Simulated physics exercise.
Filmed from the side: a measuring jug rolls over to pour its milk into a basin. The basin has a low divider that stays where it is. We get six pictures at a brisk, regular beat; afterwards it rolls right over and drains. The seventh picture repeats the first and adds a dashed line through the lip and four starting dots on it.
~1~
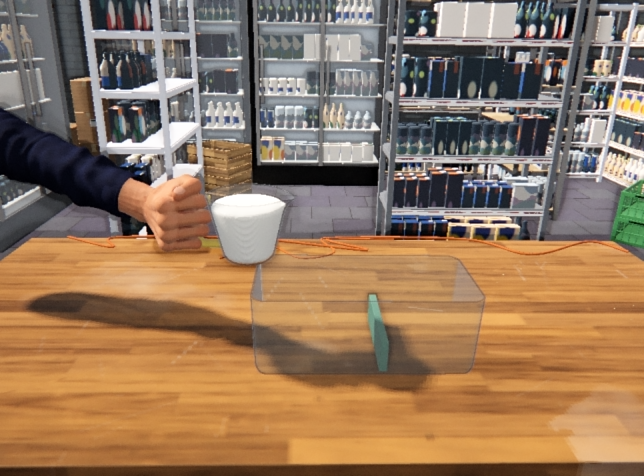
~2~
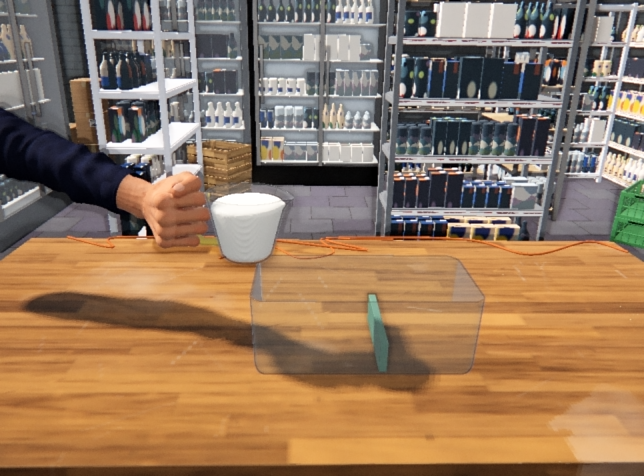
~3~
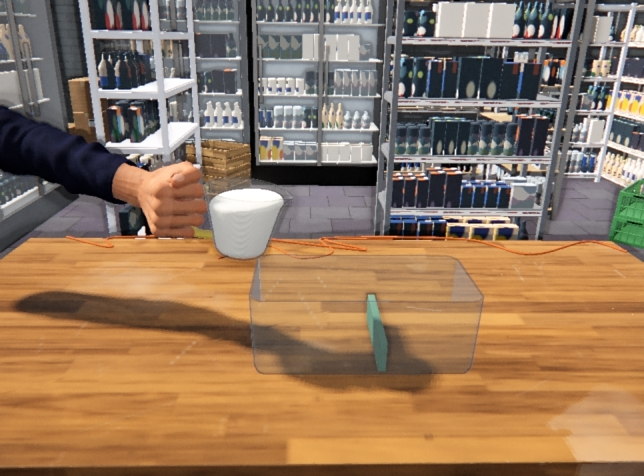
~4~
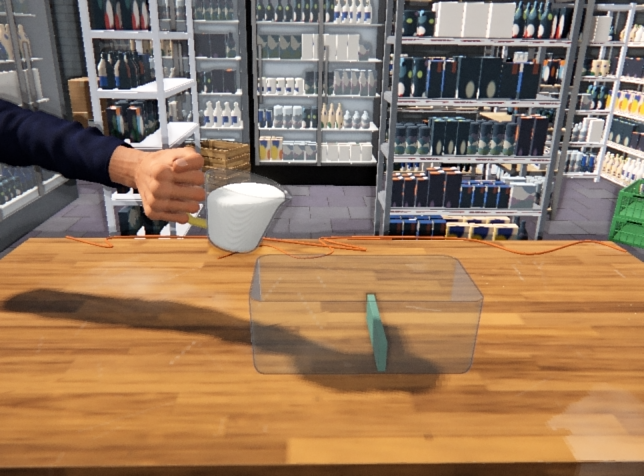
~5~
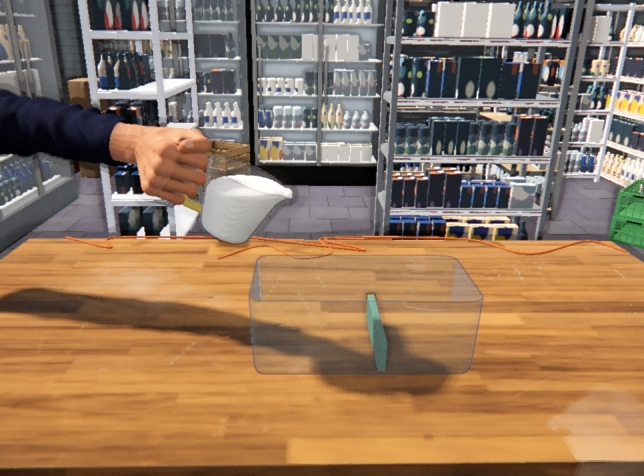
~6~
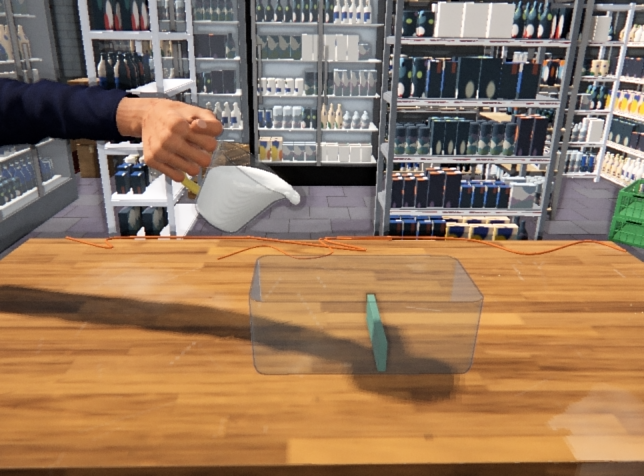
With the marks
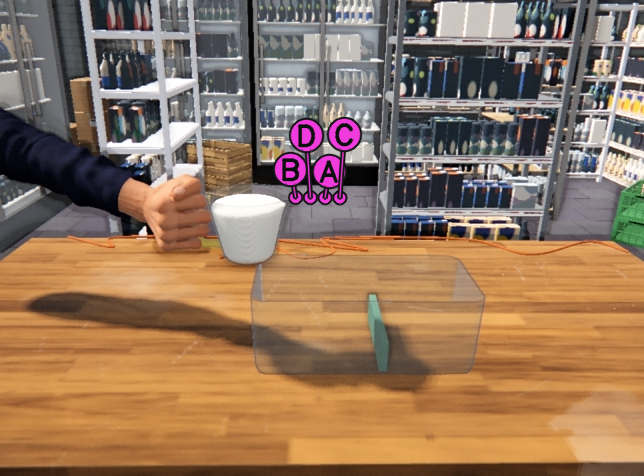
In a shop aisle, a hand gradually tilts a white jug rightward above a clear basin with a green divider, milk reaching its lip.
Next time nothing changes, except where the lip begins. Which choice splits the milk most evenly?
The best spot is D.
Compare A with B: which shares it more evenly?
It is A.
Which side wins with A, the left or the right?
More ends on the right.
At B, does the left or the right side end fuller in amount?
The left side.
In magenta, A at (325, 197); B at (295, 197); C at (339, 197); D at (310, 197).
With A, about 21 % ends left of the wall and 76 % right of it; 4 % is lost outside.
With B, about 89 % ends left of the wall and 8 % right of it; 3 % is lost outside.
With C, about 12 % ends left of the wall and 82 % right of it; 6 % is lost outside.
With D, about 50 % ends left of the wall and 47 % right of it.
